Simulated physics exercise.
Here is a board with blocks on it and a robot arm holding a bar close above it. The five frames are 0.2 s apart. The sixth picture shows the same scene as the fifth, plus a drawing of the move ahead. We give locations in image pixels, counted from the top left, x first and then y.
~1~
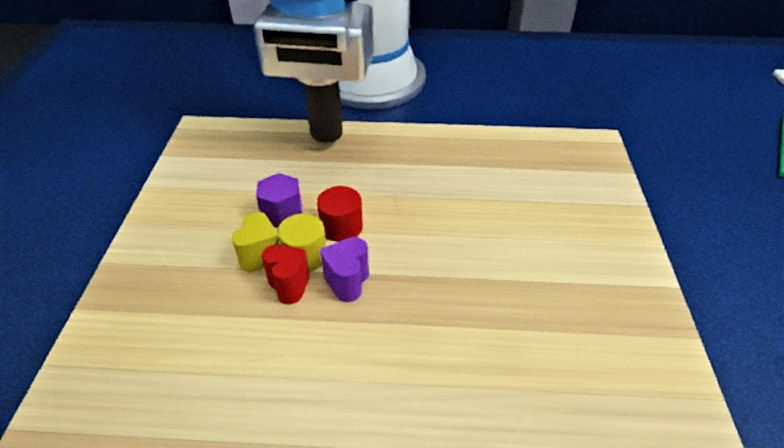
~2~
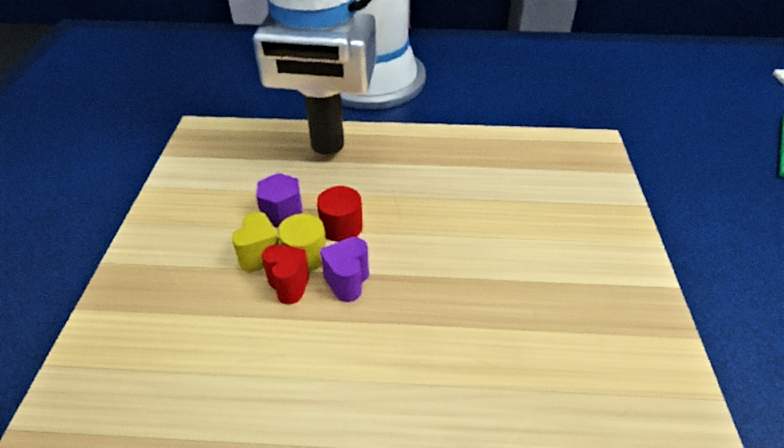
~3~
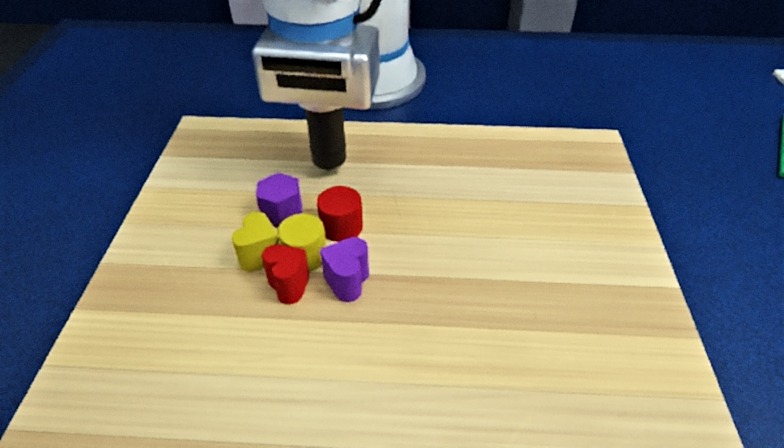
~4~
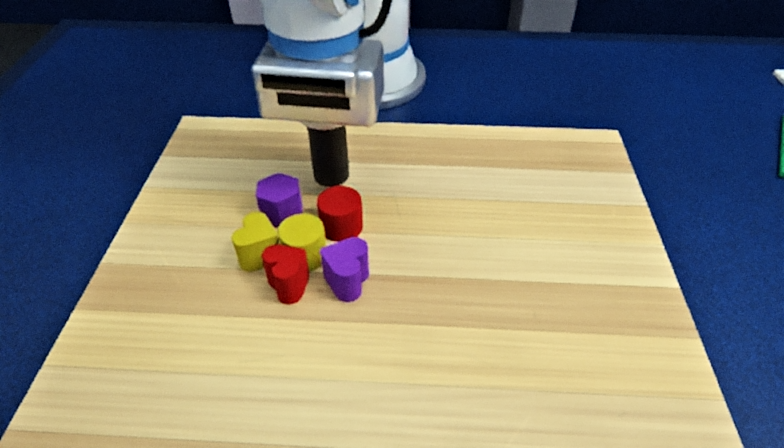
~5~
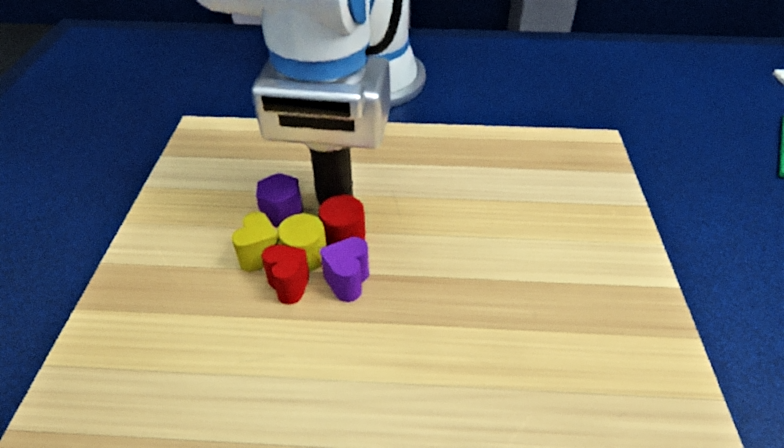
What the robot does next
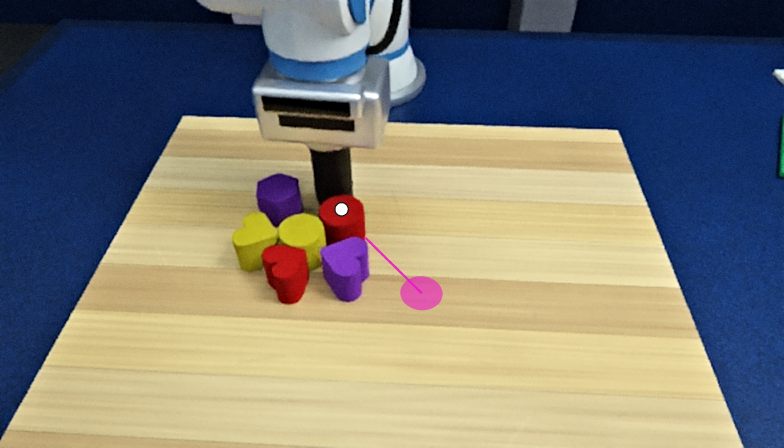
We see a robot arm holding a dark bar above a wooden board with six red, yellow and purple blocks; the bar moves toward the viewer to the cluster and nudges the red round block slightly forward.
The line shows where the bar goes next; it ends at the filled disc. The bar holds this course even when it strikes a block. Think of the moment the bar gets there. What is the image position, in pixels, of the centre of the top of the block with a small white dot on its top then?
It will end up at (389, 293).
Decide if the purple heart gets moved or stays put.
The block in question is displaced by the end.
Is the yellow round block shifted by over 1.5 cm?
No, I don't think so.
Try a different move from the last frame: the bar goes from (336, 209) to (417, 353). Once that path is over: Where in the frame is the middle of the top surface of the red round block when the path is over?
(416, 375)
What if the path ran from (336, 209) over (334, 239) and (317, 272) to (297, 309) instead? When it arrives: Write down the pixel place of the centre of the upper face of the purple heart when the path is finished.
I'd say the purple heart ends with its top centre at (354, 288).
The line goes from (336, 209) directly to (421, 293); the dot is on the red round block.
The first path, step by step. One third of the way, bar (362, 223); red round block (362, 239); purple heart (345, 272), turned 35° clockwise.
Two thirds of the way, bar (391, 251); red round block (380, 270); purple heart (340, 290), turned 80° clockwise.
At the end, bar (422, 282); purple hexagon unmoved; yellow round block unmoved; red round block (389, 293); purple heart (337, 293), turned 90° clockwise.
